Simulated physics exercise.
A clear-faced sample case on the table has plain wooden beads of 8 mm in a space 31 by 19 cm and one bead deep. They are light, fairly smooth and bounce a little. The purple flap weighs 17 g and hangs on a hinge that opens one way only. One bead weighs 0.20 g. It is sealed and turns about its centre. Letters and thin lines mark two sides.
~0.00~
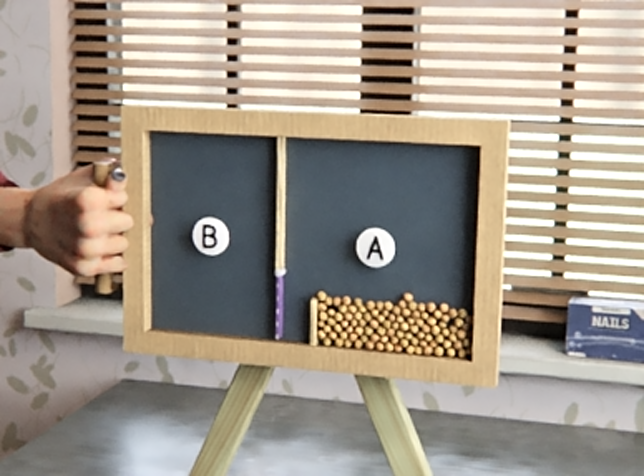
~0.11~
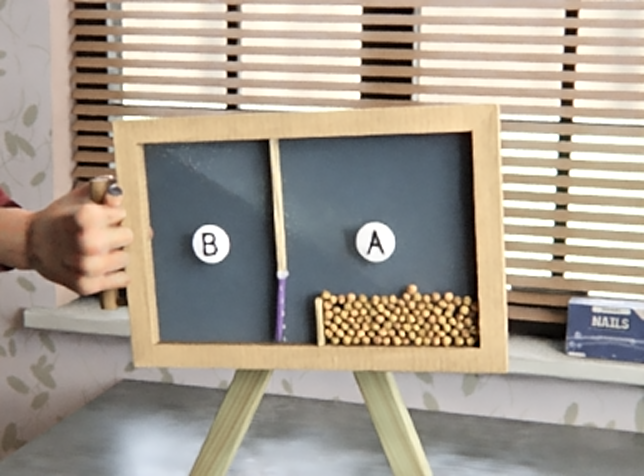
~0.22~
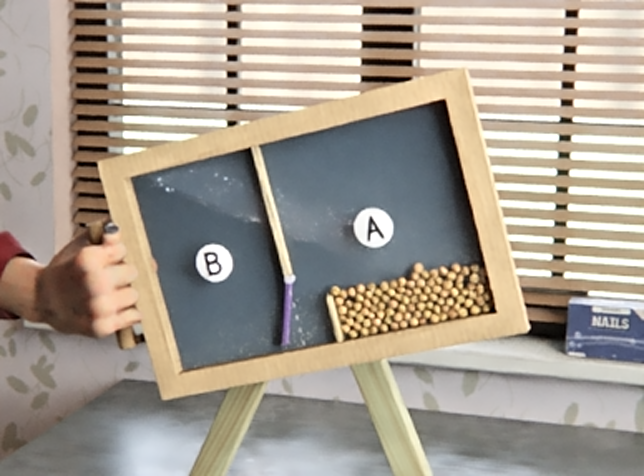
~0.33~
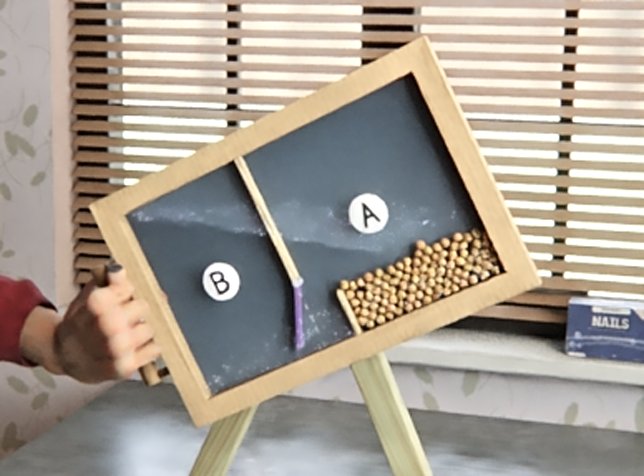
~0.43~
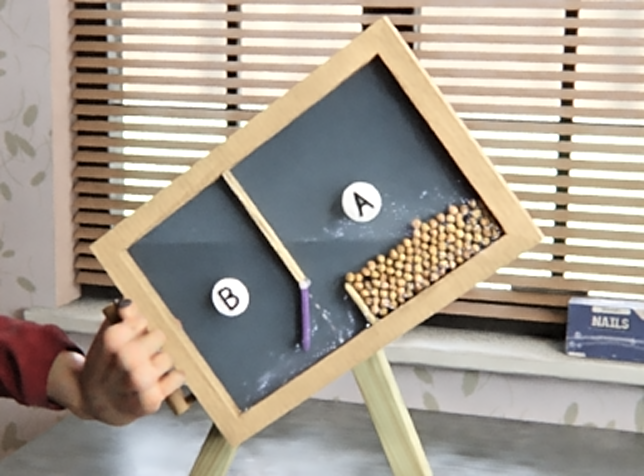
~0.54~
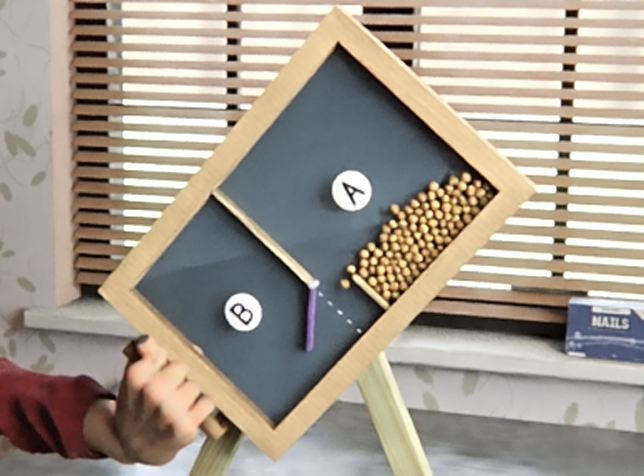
On a table in front of a window with slatted blinds, a hand at the left turned a framed case steadily anticlockwise, and the wooden beads shifted into a slanted heap while the purple flap swung from its hinge.
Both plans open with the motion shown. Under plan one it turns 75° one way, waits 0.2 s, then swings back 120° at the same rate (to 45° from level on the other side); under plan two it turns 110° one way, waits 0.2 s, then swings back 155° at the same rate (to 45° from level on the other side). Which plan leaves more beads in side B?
Plan two.
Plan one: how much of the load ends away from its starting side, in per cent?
Some 55 per cent.
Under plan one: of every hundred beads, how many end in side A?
About 45 per cent.
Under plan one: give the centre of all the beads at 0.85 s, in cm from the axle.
Some 7 cm right and 1 cm above.
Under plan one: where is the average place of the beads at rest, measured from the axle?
Some 6 cm left and 6 cm below.
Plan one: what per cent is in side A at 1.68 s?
About 40 per cent.
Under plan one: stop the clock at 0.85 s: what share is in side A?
Roughly 85 per cent.
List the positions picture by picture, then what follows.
In the first frame, level; about 100 beads; load centre (394, 326); top bead (408, 298); purple flap (280, 272); A (376, 248), B (211, 236).
In the second frame, turned 5° anticlockwise; load centre (400, 320); top bead (412, 290).
In the third frame, turned 16° anticlockwise; load centre (413, 300); top bead (475, 268); wall ends (288, 274), (330, 296).
In the fourth frame, turned 28° anticlockwise; load centre (422, 278); top bead (476, 234); purple flap (297, 282) tilted 3°.
In the fifth frame, turned 38° anticlockwise; load centre (425, 257); top bead (483, 203).
In the sixth frame, turned 50° anticlockwise; load centre (419, 236); top bead (466, 177); purple flap (313, 284); A (352, 191), B (243, 312).
Plan one. After 0.85 s, it stands 75° anticlockwise; the beads' middle is 7 cm right of and 1 cm above the centre; A 85 %, B 15 %; purple flap open 58°.
After 1.68 s, it stands 15° anticlockwise; the beads' middle is 3 cm left of and 9 cm below the centre; A 40 %, B 60 %; purple flap open 27°.
After 2.32 s, it stands 45° clockwise; the beads' middle is 6 cm left of and 5 cm below the centre; A 45 %, B 55 %; purple flap shut.
Settled by 3.0 s, it stands 45° clockwise; A 45 %, B 55 %; purple flap shut.
Plan two would end with A 20 %, B 80 %.
